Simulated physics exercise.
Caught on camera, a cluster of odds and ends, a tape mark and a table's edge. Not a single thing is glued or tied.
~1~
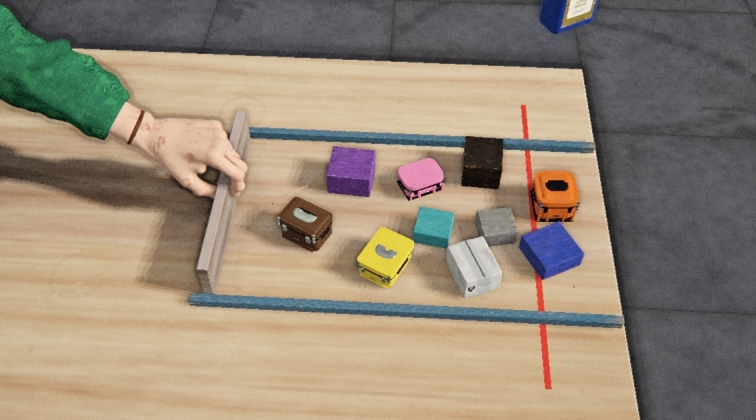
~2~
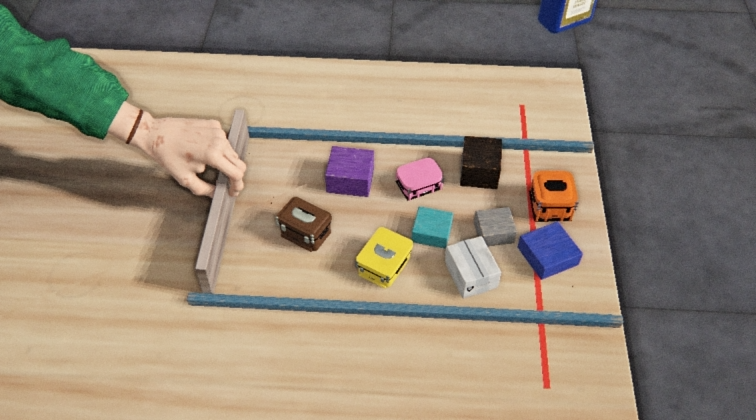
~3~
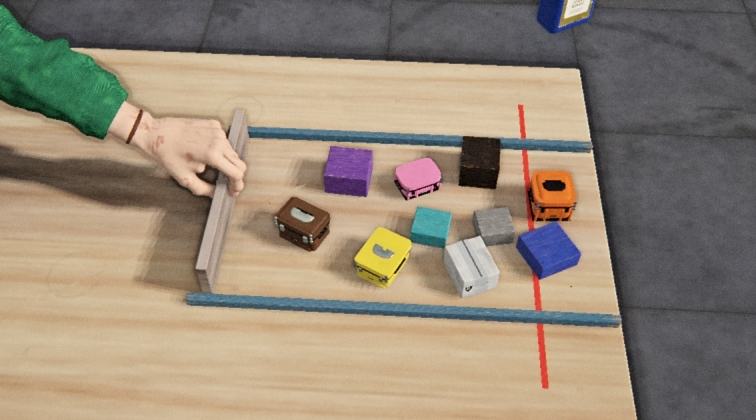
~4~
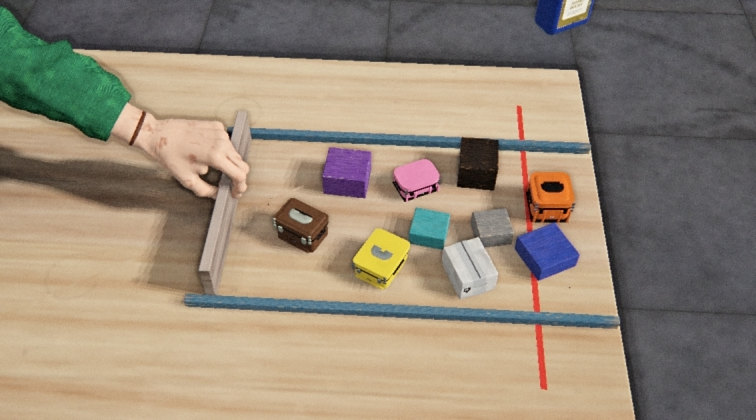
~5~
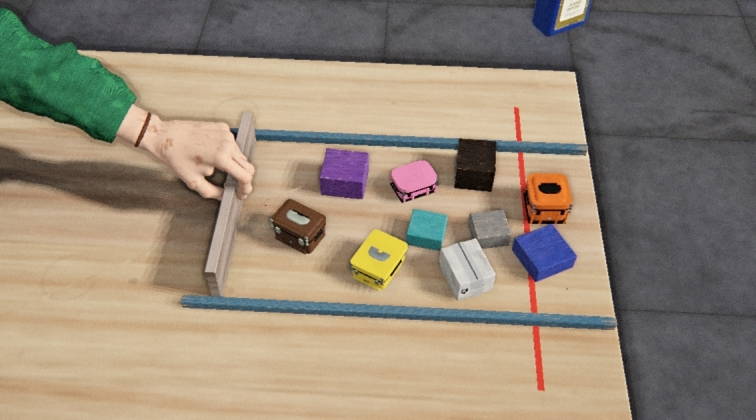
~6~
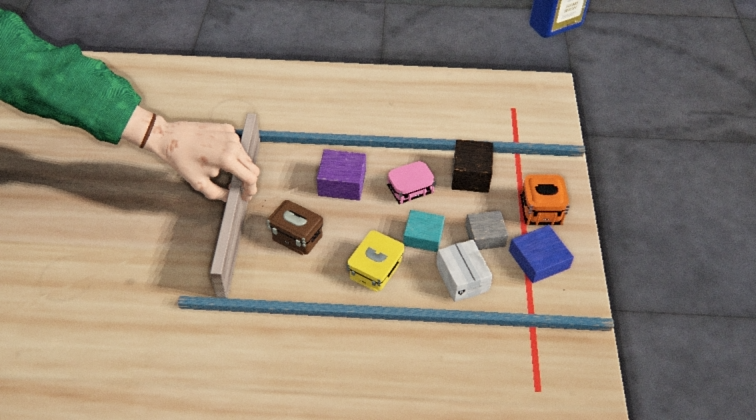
On a wooden tabletop, a hand slides a board slightly right toward scattered blocks and cases.
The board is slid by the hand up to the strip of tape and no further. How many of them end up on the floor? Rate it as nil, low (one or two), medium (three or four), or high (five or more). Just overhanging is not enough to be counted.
Medium, three or four.
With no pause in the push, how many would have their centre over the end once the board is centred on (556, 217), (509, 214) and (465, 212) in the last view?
In order: 7, 3, 0.
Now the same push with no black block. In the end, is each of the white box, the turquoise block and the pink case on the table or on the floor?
White box - safe; turquoise block - safe; pink case - safe.
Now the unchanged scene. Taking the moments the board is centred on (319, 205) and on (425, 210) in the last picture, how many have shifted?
The first number is 2, the next one 10.
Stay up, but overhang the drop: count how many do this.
It totals 4.
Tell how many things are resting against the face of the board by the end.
That would be 3 of them.
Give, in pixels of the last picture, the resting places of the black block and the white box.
You'll see the black block at (583, 161), with the white box at (598, 289).
Soon after, none off yet; orange case at rest near (544, 200); blue block at rest near (541, 254); grey block at rest near (486, 231).
After that, none off yet; orange case displaced a little near (559, 197); blue block displaced a little near (562, 266); grey block displaced about its own width near (537, 233).
In the end, the number that fall off is three or four; gone, grey block, blue block and orange case.
